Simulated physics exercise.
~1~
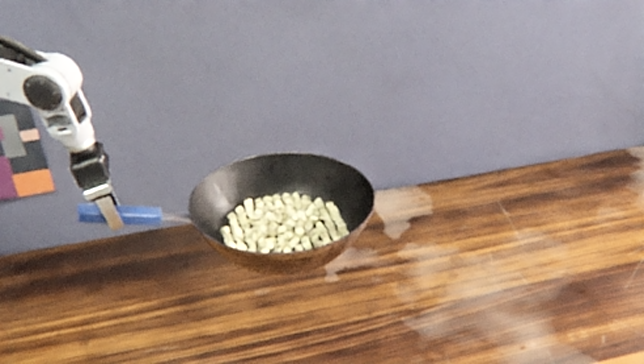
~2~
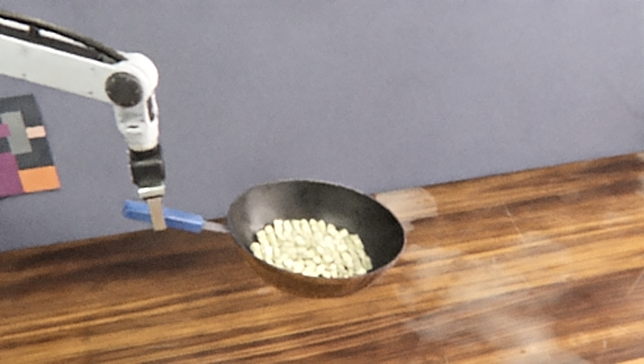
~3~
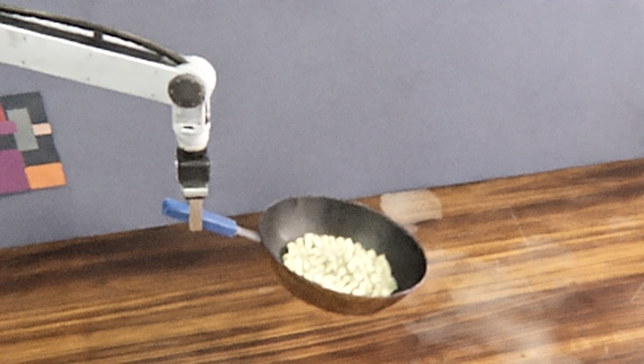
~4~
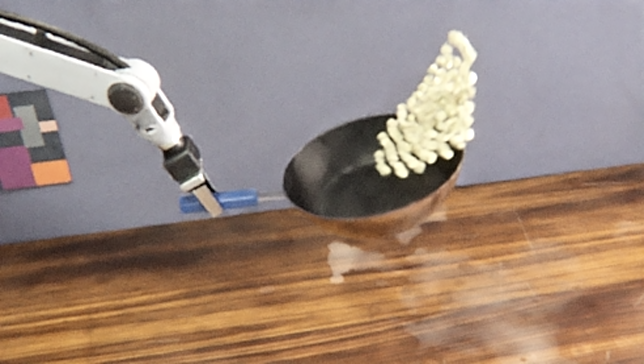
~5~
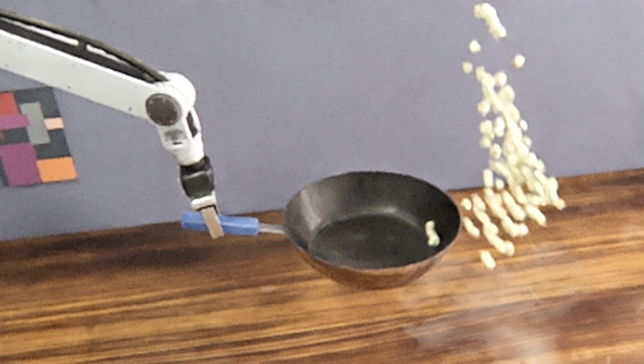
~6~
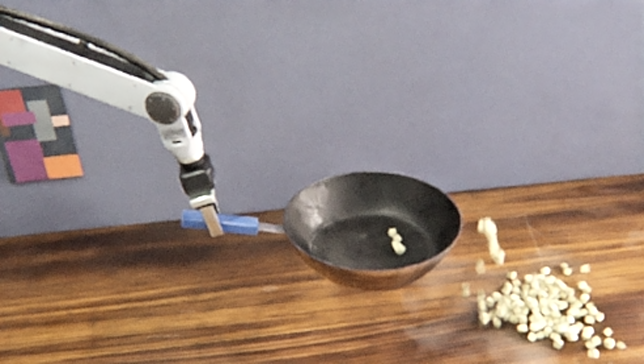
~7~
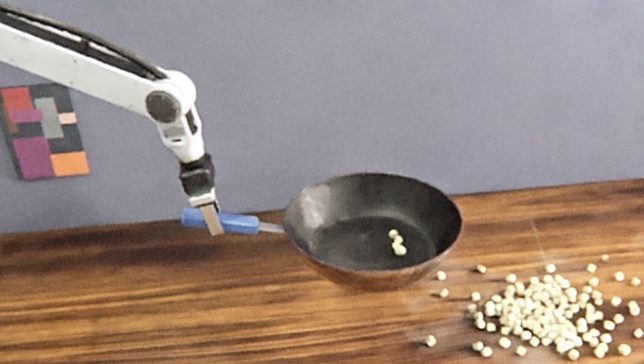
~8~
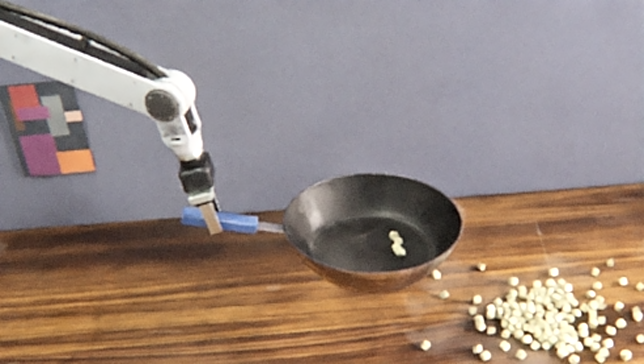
A robot arm jerks a frying pan upward, tossing nearly all the pale pieces onto the table.
